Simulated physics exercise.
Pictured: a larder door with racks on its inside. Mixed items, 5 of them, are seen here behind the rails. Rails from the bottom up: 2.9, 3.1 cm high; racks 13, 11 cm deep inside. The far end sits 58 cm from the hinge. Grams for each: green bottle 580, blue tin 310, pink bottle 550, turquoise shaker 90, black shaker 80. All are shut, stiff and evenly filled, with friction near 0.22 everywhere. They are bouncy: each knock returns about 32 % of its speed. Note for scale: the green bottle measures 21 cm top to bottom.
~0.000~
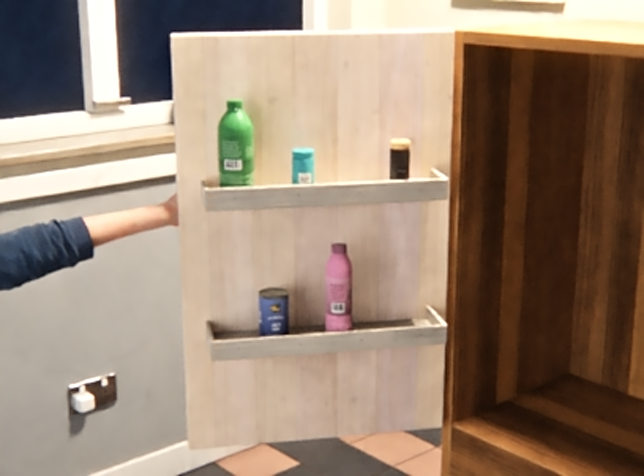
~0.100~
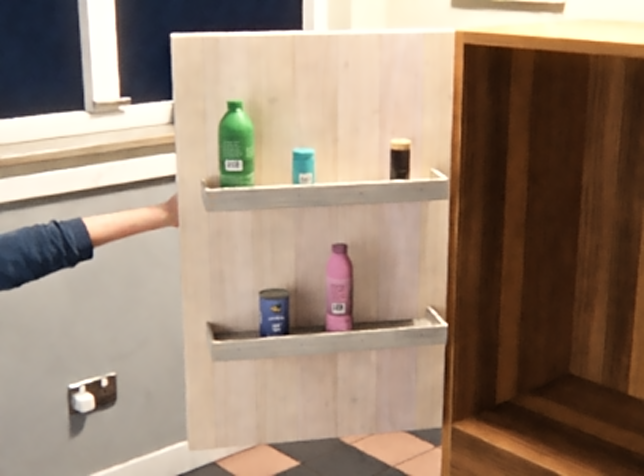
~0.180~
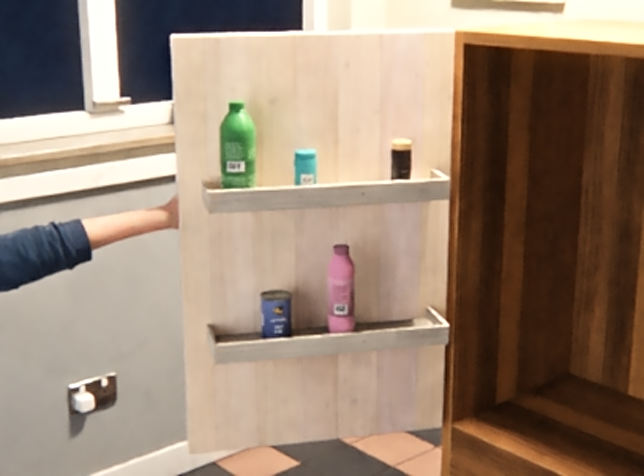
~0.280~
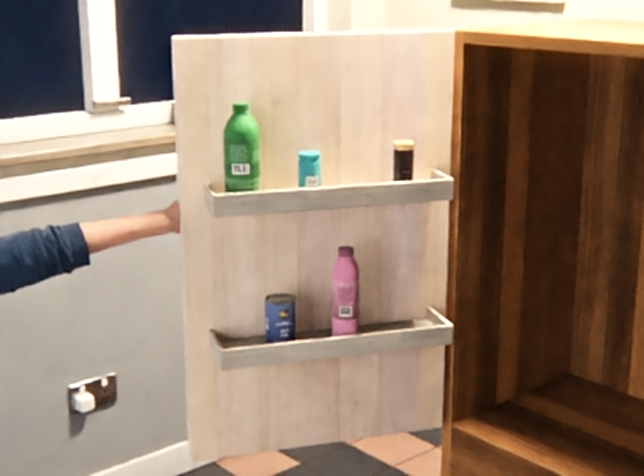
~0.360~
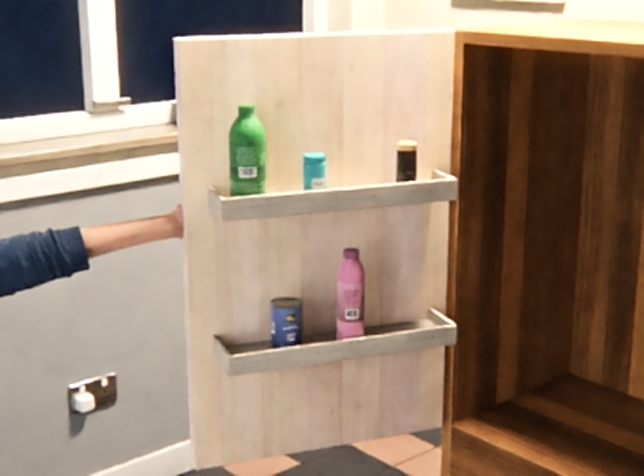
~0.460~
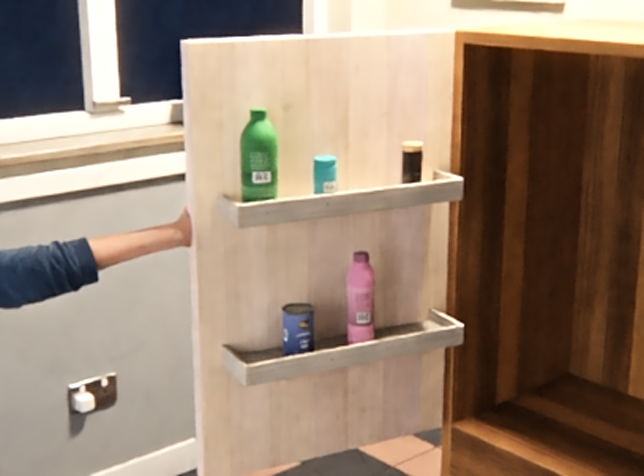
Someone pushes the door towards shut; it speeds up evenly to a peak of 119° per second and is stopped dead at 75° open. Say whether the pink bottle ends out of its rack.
In the end, the pink bottle drops out.
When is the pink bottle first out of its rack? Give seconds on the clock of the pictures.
Roughly at the 1.0 s mark.
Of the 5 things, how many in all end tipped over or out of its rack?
The number is 2.
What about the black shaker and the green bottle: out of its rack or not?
At the end the black shaker stays inside the limits and the green bottle winds up past the limits.
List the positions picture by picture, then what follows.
The first picture shows open by 120°; pink bottle (339, 292); green bottle (236, 149).
The second picture shows open by 119°; turquoise shaker (304, 172); black shaker (400, 165).
The third picture shows open by 118°; green bottle (238, 150); blue tin (276, 319).
The fourth picture shows open by 114°; turquoise shaker (309, 175); black shaker (404, 166).
The fifth picture shows open by 111°; green bottle (247, 156); blue tin (286, 326).
The sixth picture shows open by 104°; pink bottle (361, 301); turquoise shaker (325, 181).
After 0.86 s, open by 75°; pink bottle leaning 14° near (436, 312); green bottle leaning 37°; blue tin leaning 19°.
After 1.26 s, open by 75°; green bottle and pink bottle now out of its rack; blue tin slid 2 cm; black shaker slid 2 cm.
After 1.56 s, open by 75°; blue tin slid 2 cm; black shaker slid 2 cm.
At rest (1.7 s), out of its rack, green bottle and pink bottle; the other 3 in place, give or take 5 cm.
